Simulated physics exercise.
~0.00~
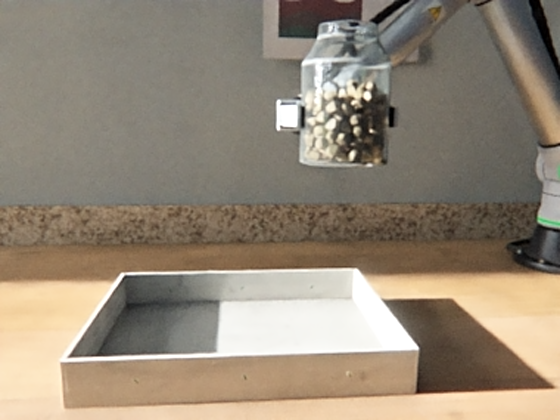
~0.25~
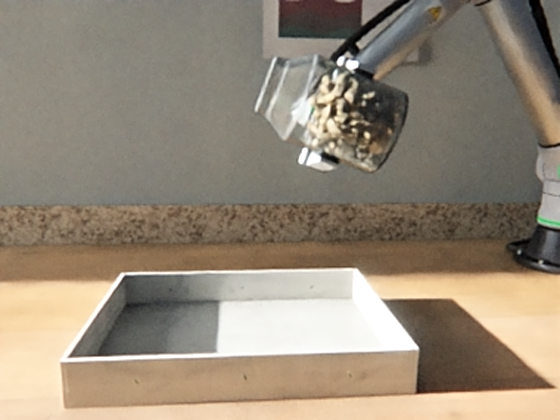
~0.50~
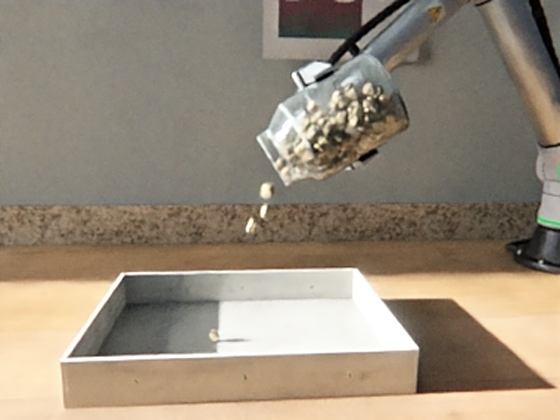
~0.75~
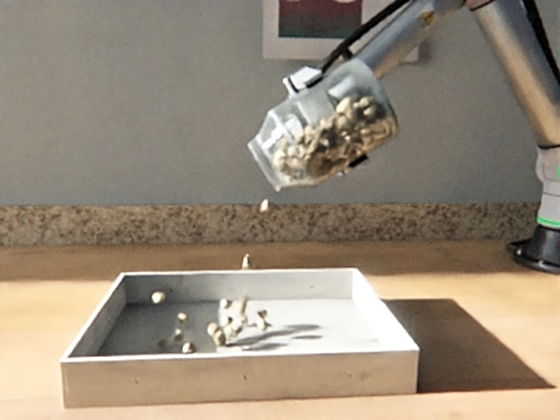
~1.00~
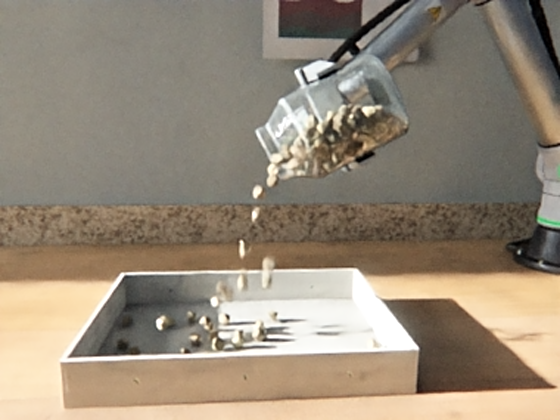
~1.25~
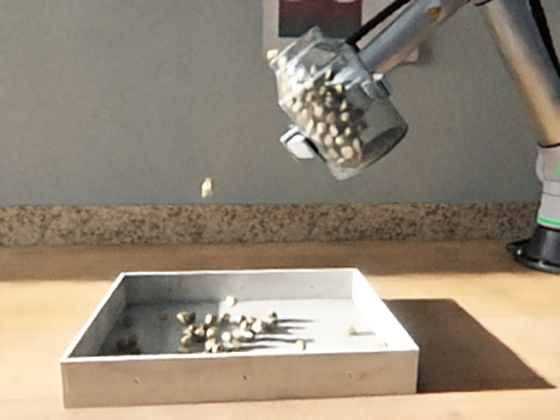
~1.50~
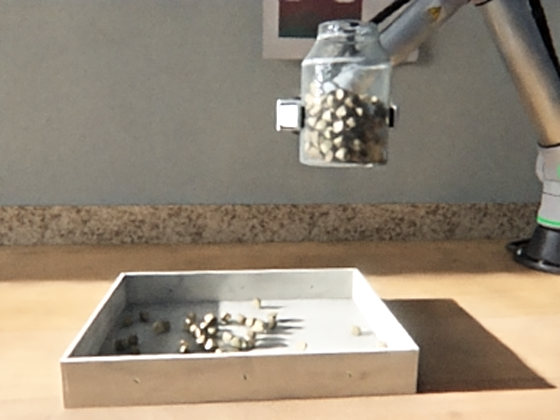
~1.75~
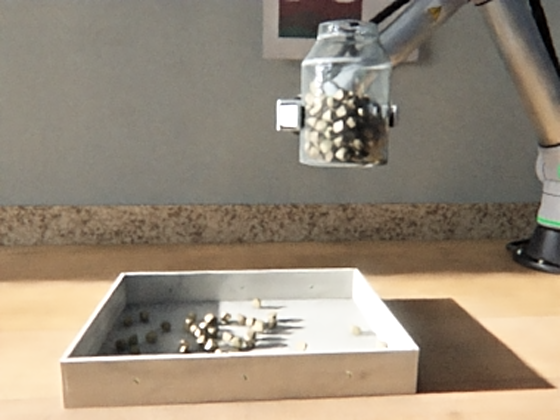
A clear glass jar filled with small pale pebbles is held upright by a grey robot arm reaching in from the right, seen from the front by a still camera. Below it, a shallow light-grey tray sits on a light wooden table before a grey wall with a speckled strip along its base. The arm tips the jar to the left until its mouth points downward, and pebbles tumble into the tray, scattering and gathering in a loose cluster. It then swings the jar back upright. Finally, most pebbles remain in the jar, while a smaller share lies still in the tray.
